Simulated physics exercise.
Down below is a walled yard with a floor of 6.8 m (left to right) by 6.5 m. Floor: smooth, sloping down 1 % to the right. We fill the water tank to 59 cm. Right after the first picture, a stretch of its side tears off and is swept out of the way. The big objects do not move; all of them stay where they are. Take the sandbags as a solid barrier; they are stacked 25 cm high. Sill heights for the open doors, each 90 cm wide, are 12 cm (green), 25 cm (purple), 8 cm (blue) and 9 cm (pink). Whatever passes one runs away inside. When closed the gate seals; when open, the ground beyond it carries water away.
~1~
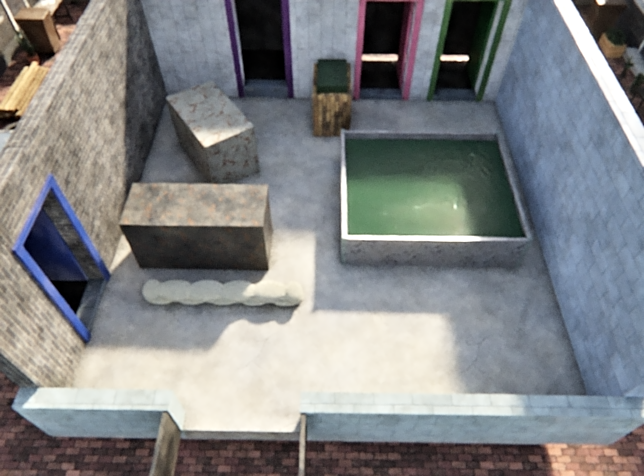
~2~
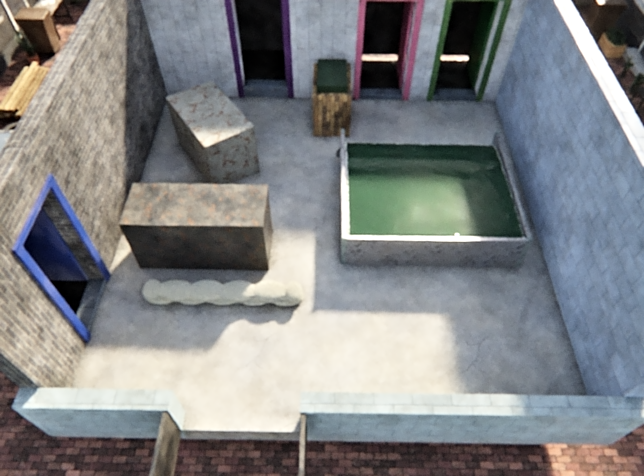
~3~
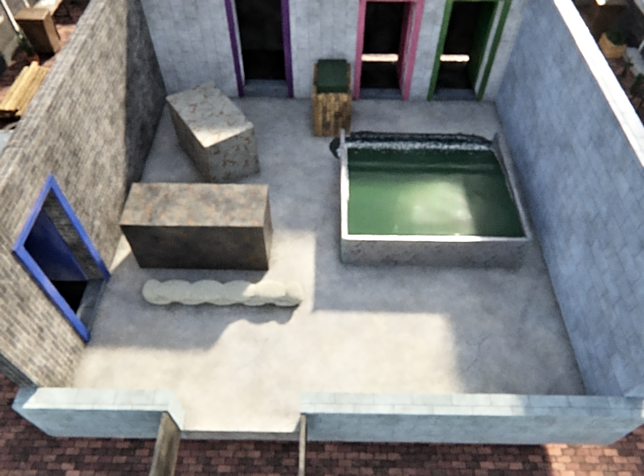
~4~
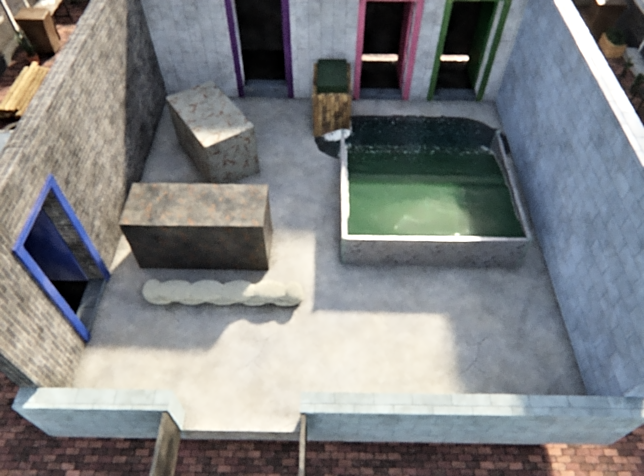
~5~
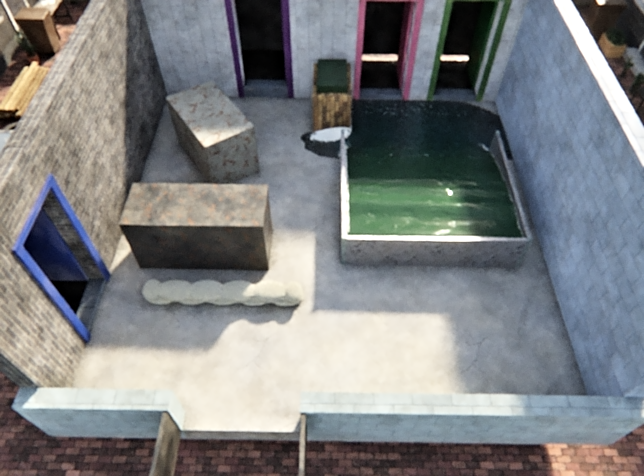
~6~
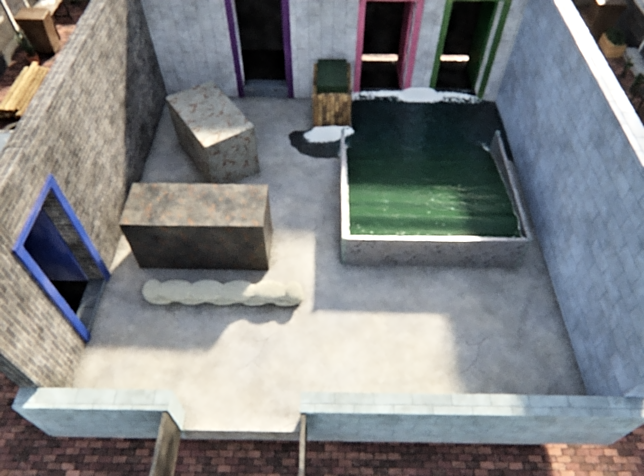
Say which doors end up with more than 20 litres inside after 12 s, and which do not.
Result: Green door: Limit crossed, purple door: Limit not crossed, blue door: Limit not crossed, pink door: Limit crossed.
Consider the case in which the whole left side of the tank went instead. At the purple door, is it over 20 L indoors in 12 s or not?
Against that limit: Purple short of it.
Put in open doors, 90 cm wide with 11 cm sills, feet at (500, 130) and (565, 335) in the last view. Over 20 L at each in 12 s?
Result in order - more than that, then not enough.
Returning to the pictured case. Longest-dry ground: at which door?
Blue.
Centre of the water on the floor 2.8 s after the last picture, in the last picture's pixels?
Close to (405, 151) in the last picture.
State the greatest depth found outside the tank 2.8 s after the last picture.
It gets to some 30 cm.
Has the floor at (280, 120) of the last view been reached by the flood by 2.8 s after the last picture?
Soaked.
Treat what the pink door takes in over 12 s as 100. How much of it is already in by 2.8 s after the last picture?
Some 80 in a hundred.
Then, 0.7 s after the last picture water covers 20 % of the floor and is deepest (43 cm) near (368, 101); green door 37 cm at the sill, 84 L in, purple door not reached, blue door not reached, pink door 40 cm at the sill, 140 L in.
Then, 1.5 s after the last picture water covers 30 % of the floor and is deepest (40 cm) near (450, 119); green door 40 cm at the sill, 238 L in, purple door 5 cm at the sill, 0 L in, blue door not reached, pink door 38 cm at the sill, 345 L in.
Then, 2.8 s after the last picture water covers 35 % of the floor and is deepest (30 cm) near (490, 103); green door 28 cm at the sill, 425 L in, purple door 4 cm at the sill, 0 L in, blue door not reached, pink door 27 cm at the sill, 578 L in.
Then, 6.3 s after the last picture water covers 70 % of the floor and is deepest (14 cm) near (585, 418); green door 12 cm at the sill, 519 L in, purple door 7 cm at the sill, 0 L in, blue door not reached, pink door 12 cm at the sill, 696 L in.
Then, 11.3 s after the last picture water covers 95 % of the floor and is deepest (14 cm) near (490, 103); green door 12 cm at the sill, 531 L in, purple door 6 cm at the sill, 0 L in, blue door 3 cm at the sill, 0 L in, pink door 12 cm at the sill, 720 L in.
